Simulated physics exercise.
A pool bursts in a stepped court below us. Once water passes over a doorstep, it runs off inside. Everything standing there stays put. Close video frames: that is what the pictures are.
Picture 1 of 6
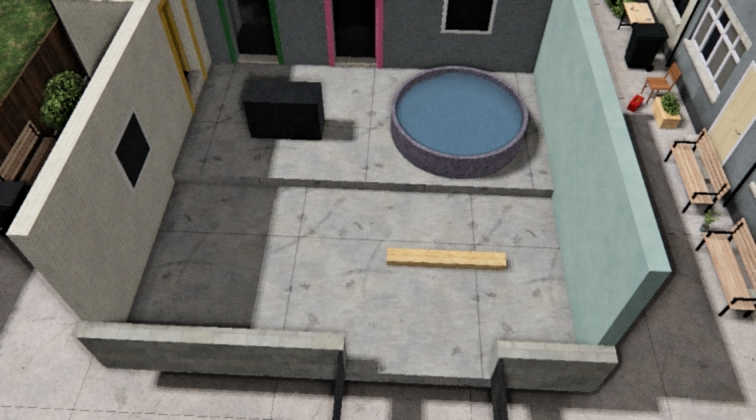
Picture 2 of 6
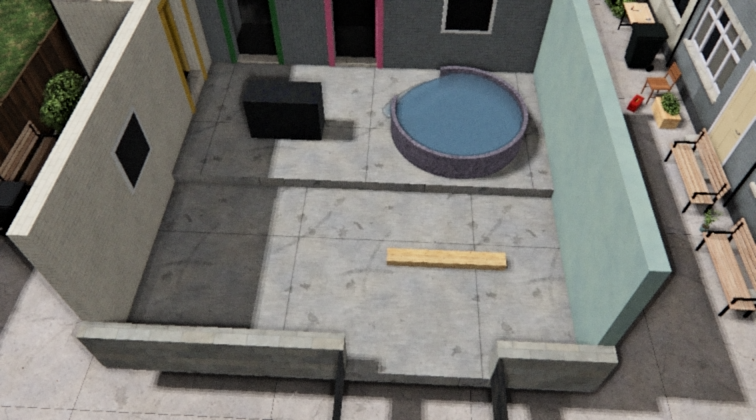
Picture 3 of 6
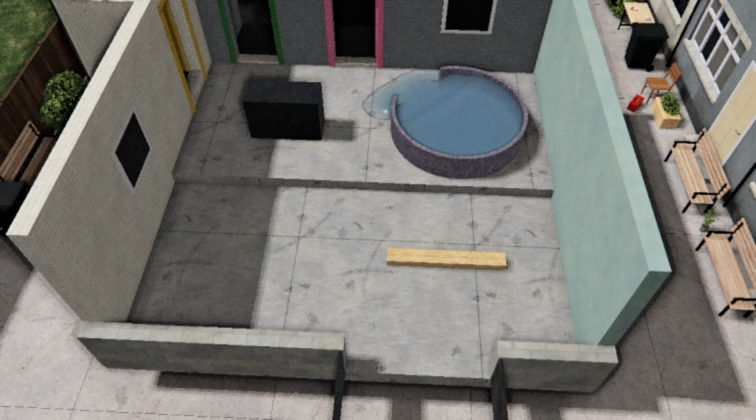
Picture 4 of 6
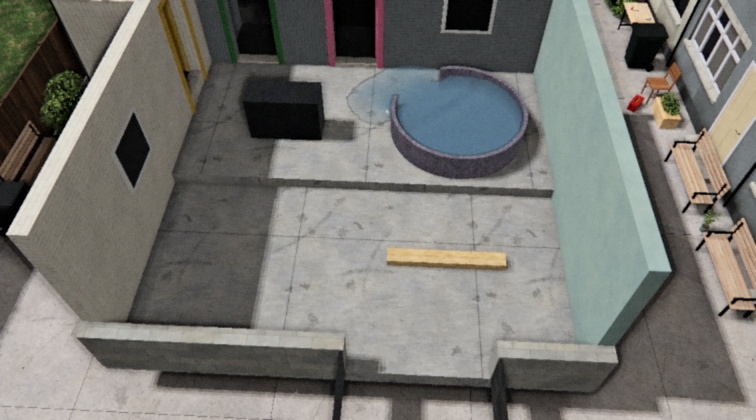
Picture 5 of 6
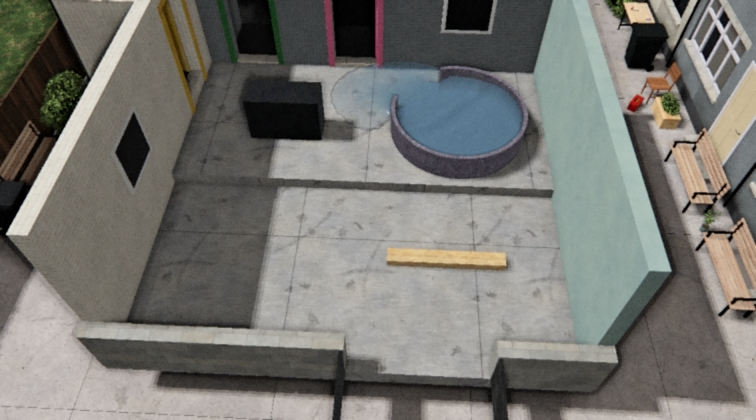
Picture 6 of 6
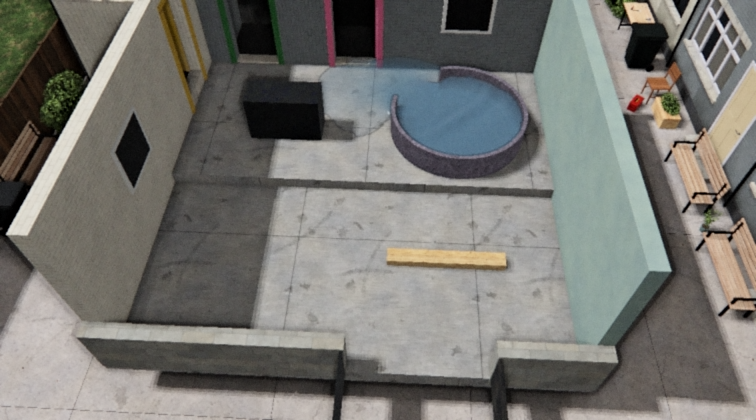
A round pool of still water opened up on its far side, and a thin sheet of water spilled out and spread leftward across the pale paving toward the dark block and pink-framed doorway.
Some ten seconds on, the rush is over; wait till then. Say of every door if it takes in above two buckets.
In order: The green door surpasses two buckets; the pink door surpasses two buckets; the yellow door does not surpass two buckets.
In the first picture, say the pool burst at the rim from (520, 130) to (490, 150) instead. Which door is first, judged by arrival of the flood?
The pink-painted one.
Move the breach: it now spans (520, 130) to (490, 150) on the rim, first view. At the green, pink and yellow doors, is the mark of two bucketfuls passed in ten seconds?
Result: Green remains beneath it; pink remains beneath it; yellow remains beneath it.
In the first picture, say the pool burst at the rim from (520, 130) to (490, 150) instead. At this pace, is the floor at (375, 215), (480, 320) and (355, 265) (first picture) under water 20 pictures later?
Bone-dry, submerged, bone-dry.
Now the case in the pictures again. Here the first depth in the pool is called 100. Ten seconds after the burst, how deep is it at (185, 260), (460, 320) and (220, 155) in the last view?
Going place by place: 6 %, 4 % and 8 %.
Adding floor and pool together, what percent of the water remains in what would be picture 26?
My reckoning gives about 94 %.
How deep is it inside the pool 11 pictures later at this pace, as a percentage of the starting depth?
I'd put it at some 60 per cent.
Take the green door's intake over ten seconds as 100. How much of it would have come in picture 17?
Approximately 0 in a hundred, I reckon.
A moment on, water covers 15 % of the floor; the green door wet at the sill, nothing in, the pink door under two buckets in, the yellow door not reached.
Next, water covers 20 % of the floor; the green door wet at the sill, nothing in, the pink door over two buckets in, the yellow door wet at the sill, nothing in.
Then, water covers 30 % of the floor; the green door under two buckets in, the pink door far over two buckets in, the yellow door wet at the sill, nothing in.
Later, water covers 60 % of the floor; the green door over two buckets in, the pink door far over two buckets in, the yellow door wet at the sill, nothing in.
In the end, water covers 80 % of the floor; the green door far over two buckets in, the pink door far over two buckets in, the yellow door wet at the sill, nothing in.
